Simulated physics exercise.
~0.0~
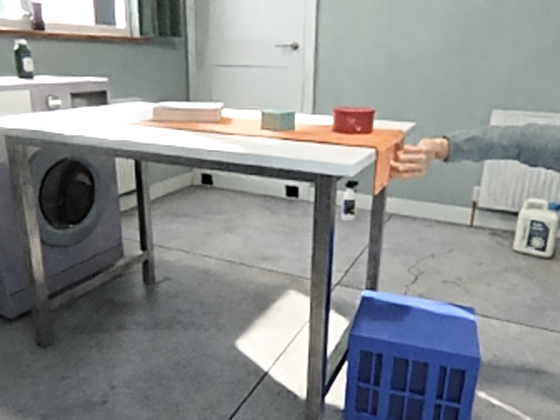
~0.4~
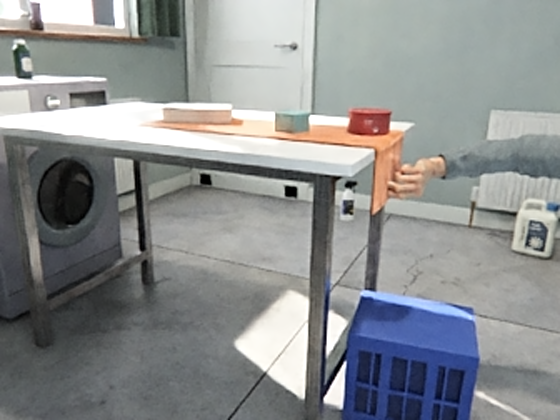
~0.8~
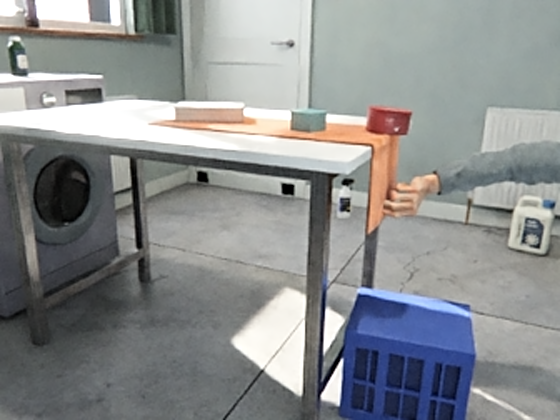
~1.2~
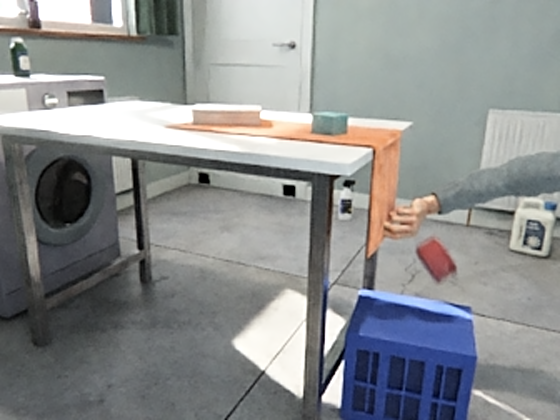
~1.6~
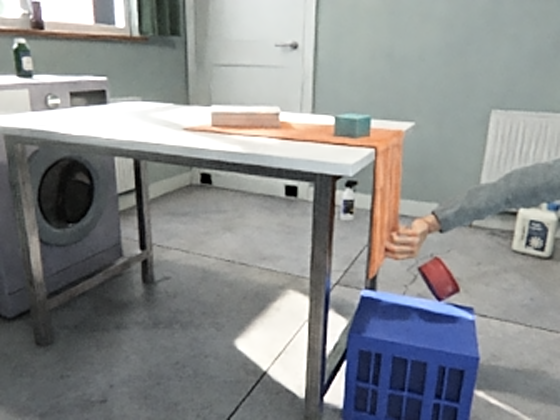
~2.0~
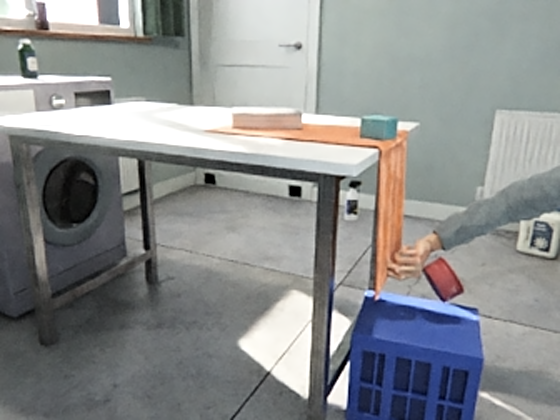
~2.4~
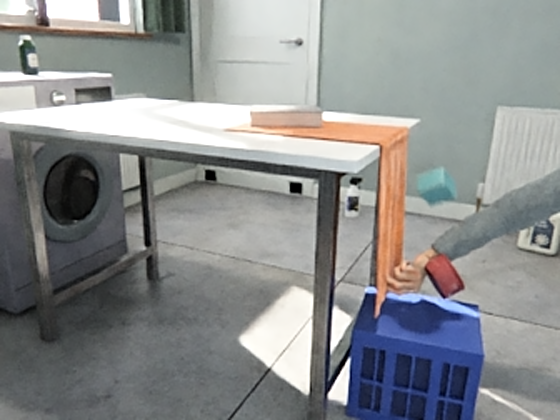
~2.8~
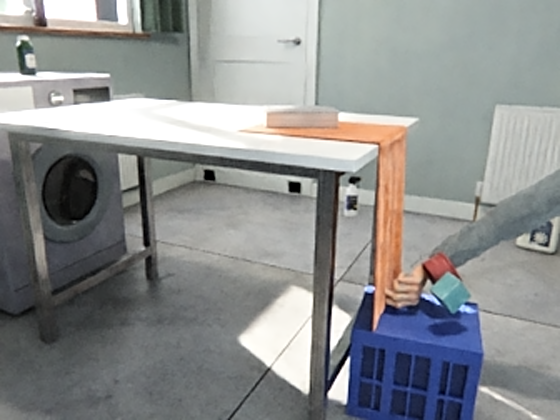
In a laundry room, a hand pulls an orange scarf down, tipping two containers off the table.
